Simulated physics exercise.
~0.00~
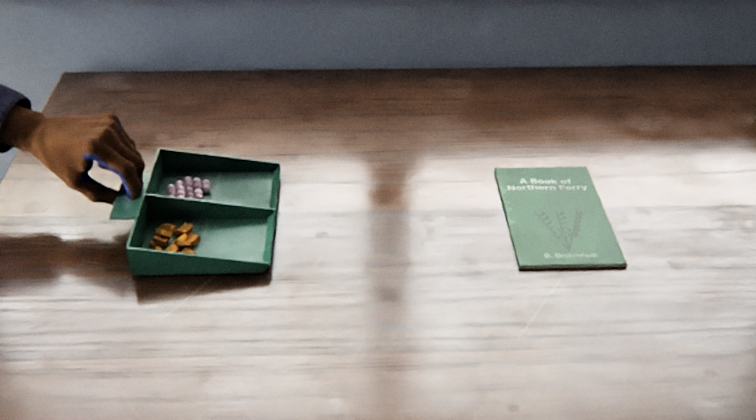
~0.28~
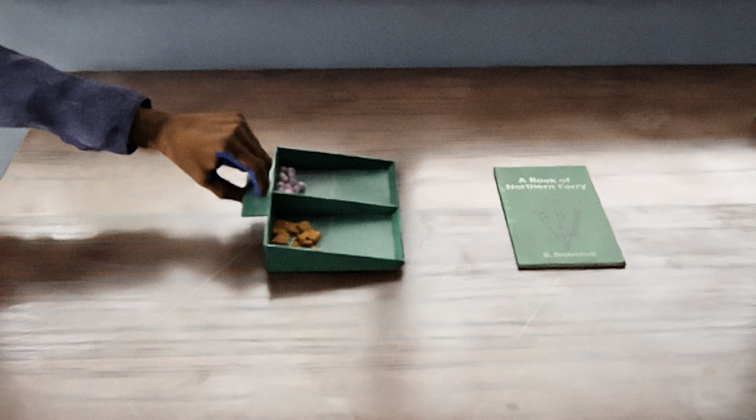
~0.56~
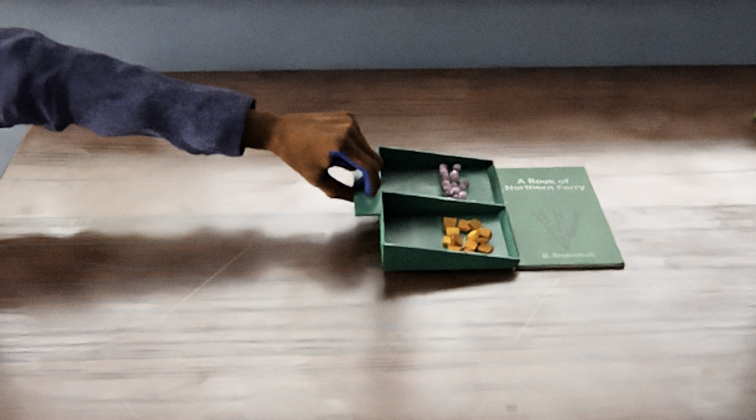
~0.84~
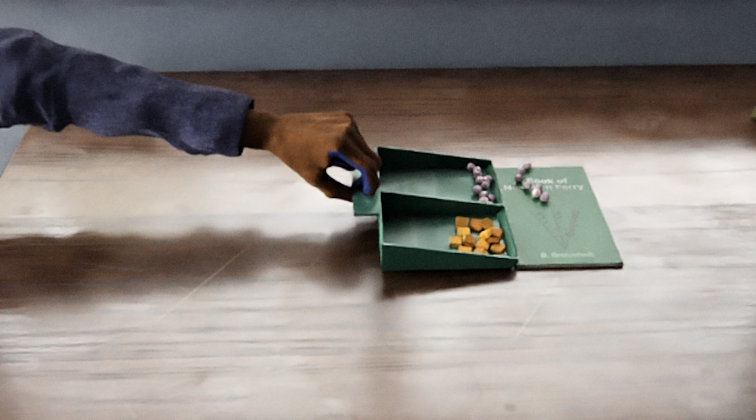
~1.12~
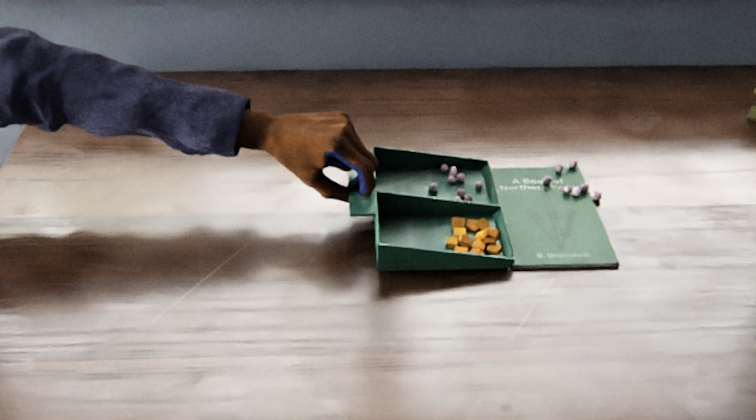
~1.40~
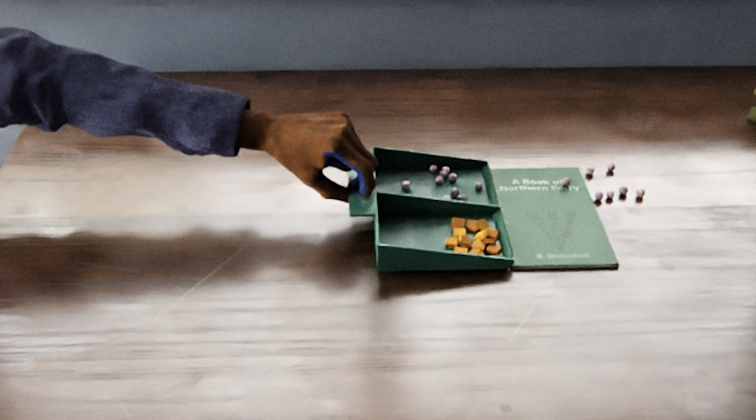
To begin with, a hand in a dark blue sleeve holds the left end of a green two-part tray on a wooden table, with small orange cubes in the front part and pinkish-purple beads in the back. The hand slides the tray right towards a thin green book lying flat. The tray stops against the book, and both groups shift towards the front rim. Several beads spill over the low edge onto the book and roll on to the right. Finally, those beads lie mostly beyond the book, while the remaining beads and all the orange cubes stay inside.
